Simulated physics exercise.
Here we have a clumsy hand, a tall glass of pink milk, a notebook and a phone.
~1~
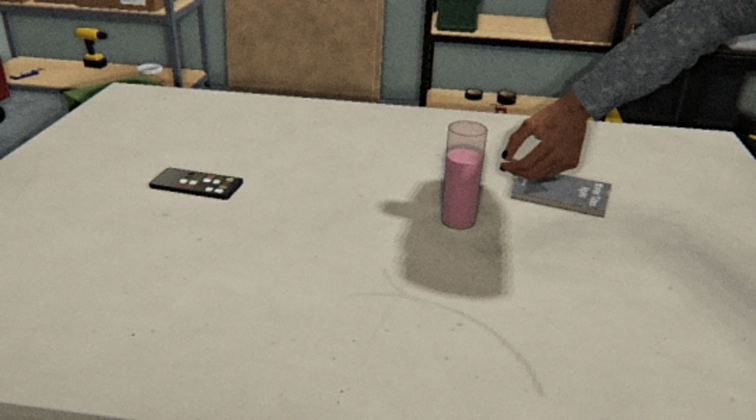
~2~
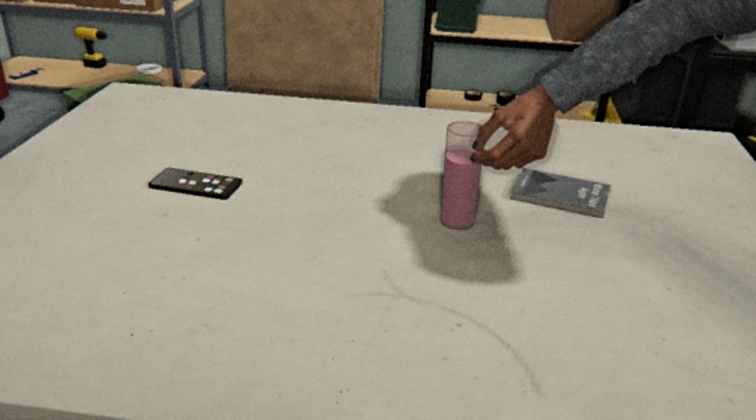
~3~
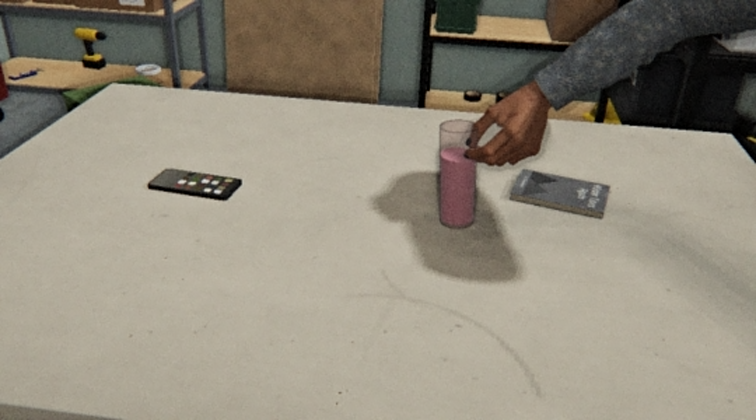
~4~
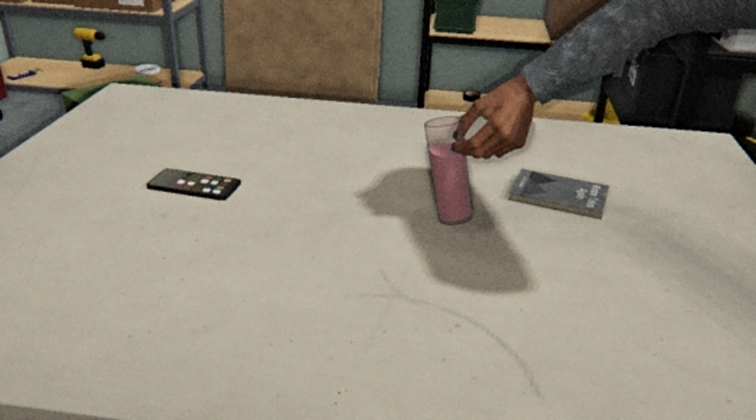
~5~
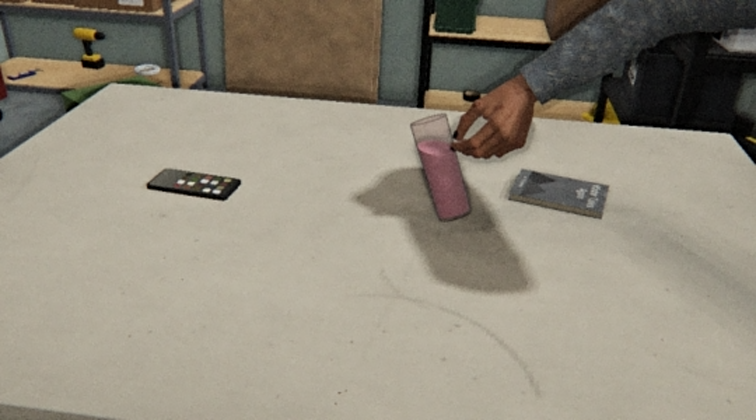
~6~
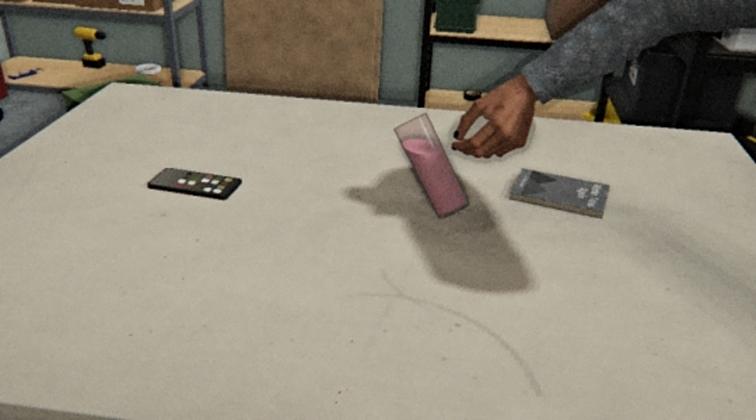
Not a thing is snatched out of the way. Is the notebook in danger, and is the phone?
For the notebook the answer is that it avoids the spill; for the phone, that it meets the spill.
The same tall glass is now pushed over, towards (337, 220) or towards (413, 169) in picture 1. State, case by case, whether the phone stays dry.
Toward the first point it is caught by the spill; toward the second it avoids the spill.
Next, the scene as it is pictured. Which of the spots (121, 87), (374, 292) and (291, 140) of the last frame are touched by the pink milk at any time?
I'd call the first one safe, the middle one safe and the final one covered.
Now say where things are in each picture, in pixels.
It stands upright; tall glass (463, 175) about two thirds full; notebook (563, 188); phone (197, 181), in the first frame.
It is being nudged; tall glass about two thirds full, surface at (464, 157), in the second frame.
It is being nudged; tall glass (458, 173) about two thirds full; phone (195, 182), in the third frame.
It is being nudged; tall glass about two thirds full, surface at (447, 151); notebook (560, 189), in the fourth frame.
It is falling; tall glass (441, 166) tipped 25°, in the fifth frame.
It is falling; tall glass (432, 164) tipped 40°; notebook (561, 189); phone (195, 181), in the sixth frame.
Next, the puddle covers about as much as a tray; the notebook is clear of it; the phone is in it.
After that, the puddle covers about as much as a big tray; the notebook is clear of it; the phone is in it.
Finally, the puddle covers about as much as a big tray; the notebook is clear of it; the phone is in it.
